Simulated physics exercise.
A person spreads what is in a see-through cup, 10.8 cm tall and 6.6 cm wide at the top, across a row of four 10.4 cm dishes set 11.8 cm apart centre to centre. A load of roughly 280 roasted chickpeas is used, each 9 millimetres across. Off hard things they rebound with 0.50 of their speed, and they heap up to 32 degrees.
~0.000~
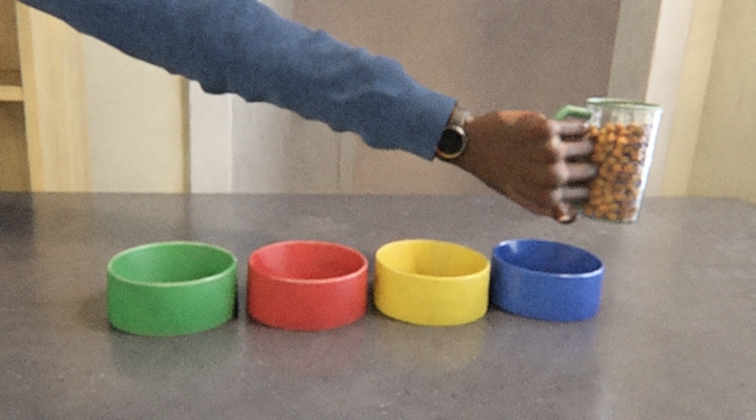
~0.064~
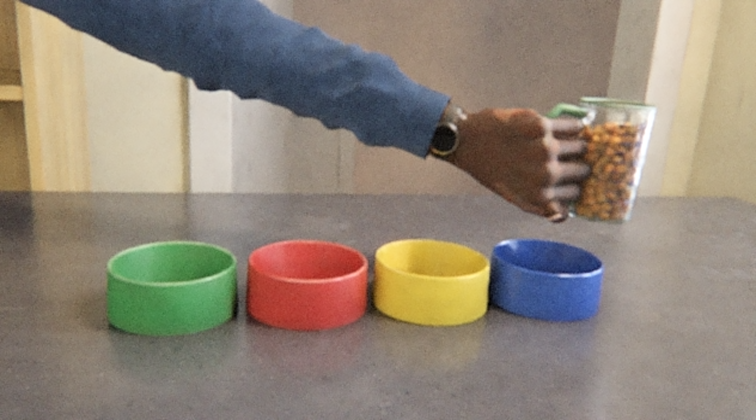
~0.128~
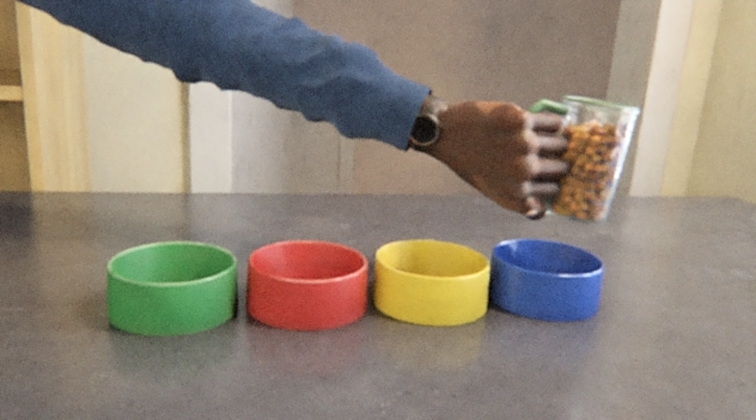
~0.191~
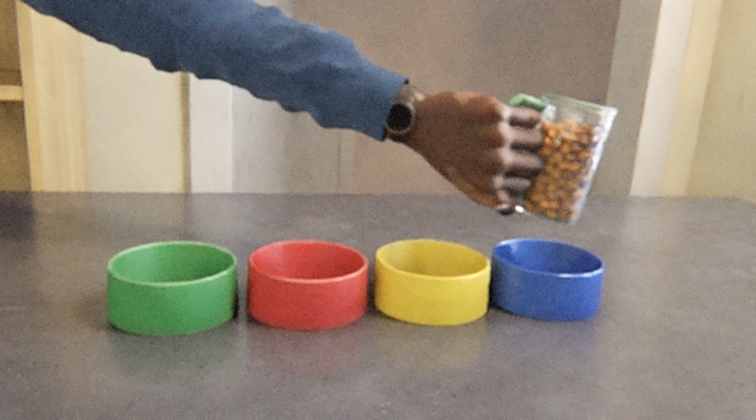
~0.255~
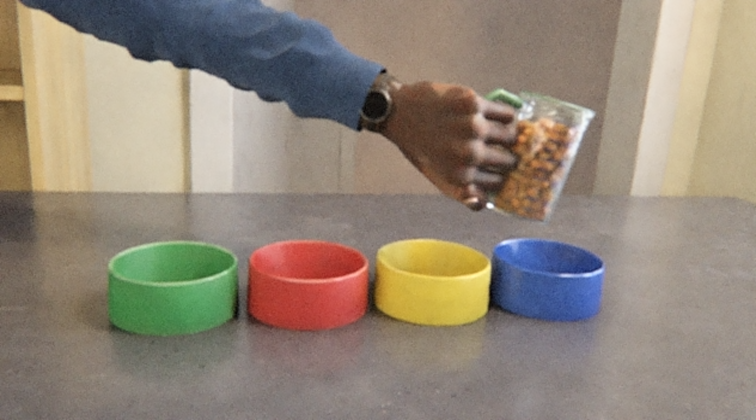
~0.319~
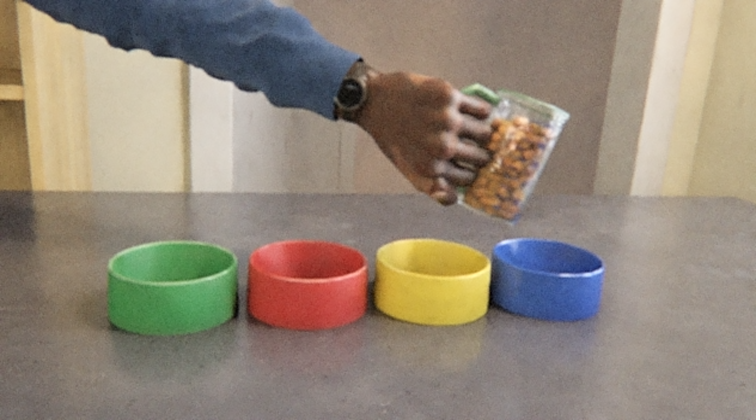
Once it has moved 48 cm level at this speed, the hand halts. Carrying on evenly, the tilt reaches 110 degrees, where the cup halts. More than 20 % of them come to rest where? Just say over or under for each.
In order: Red: Gets a fifth at most; blue: Gets a fifth at most; green: Gets more than a fifth; yellow: Gets a fifth at most; counter: Gets a fifth at most.
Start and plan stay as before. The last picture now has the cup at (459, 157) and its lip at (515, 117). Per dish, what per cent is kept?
You'd end up with red at 0, blue at 0, green at 100 and yellow at 0.
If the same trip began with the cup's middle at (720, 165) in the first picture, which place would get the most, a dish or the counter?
Largest amount ends at red.
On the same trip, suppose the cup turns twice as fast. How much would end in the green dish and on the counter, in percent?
Then: Green 70, counter 10.
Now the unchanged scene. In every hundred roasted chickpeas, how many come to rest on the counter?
0 %.
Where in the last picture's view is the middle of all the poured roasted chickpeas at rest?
Centre at rest, approx.: (178, 284) px.
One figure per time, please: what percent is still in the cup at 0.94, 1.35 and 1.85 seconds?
It goes roughly like this: 100, 100, 65 per cent.
After 0.94 s, tilt 61 degrees; cup holds 100 %.
After 1.35 s, tilt 90 degrees; cup holds 100 %.
After 1.85 s, tilt 110 degrees; cup holds 65 %, green 35 %.
At rest (3.6 s), red 0 %, blue 0 %, green 100 %, yellow 0 %, counter 0 %.
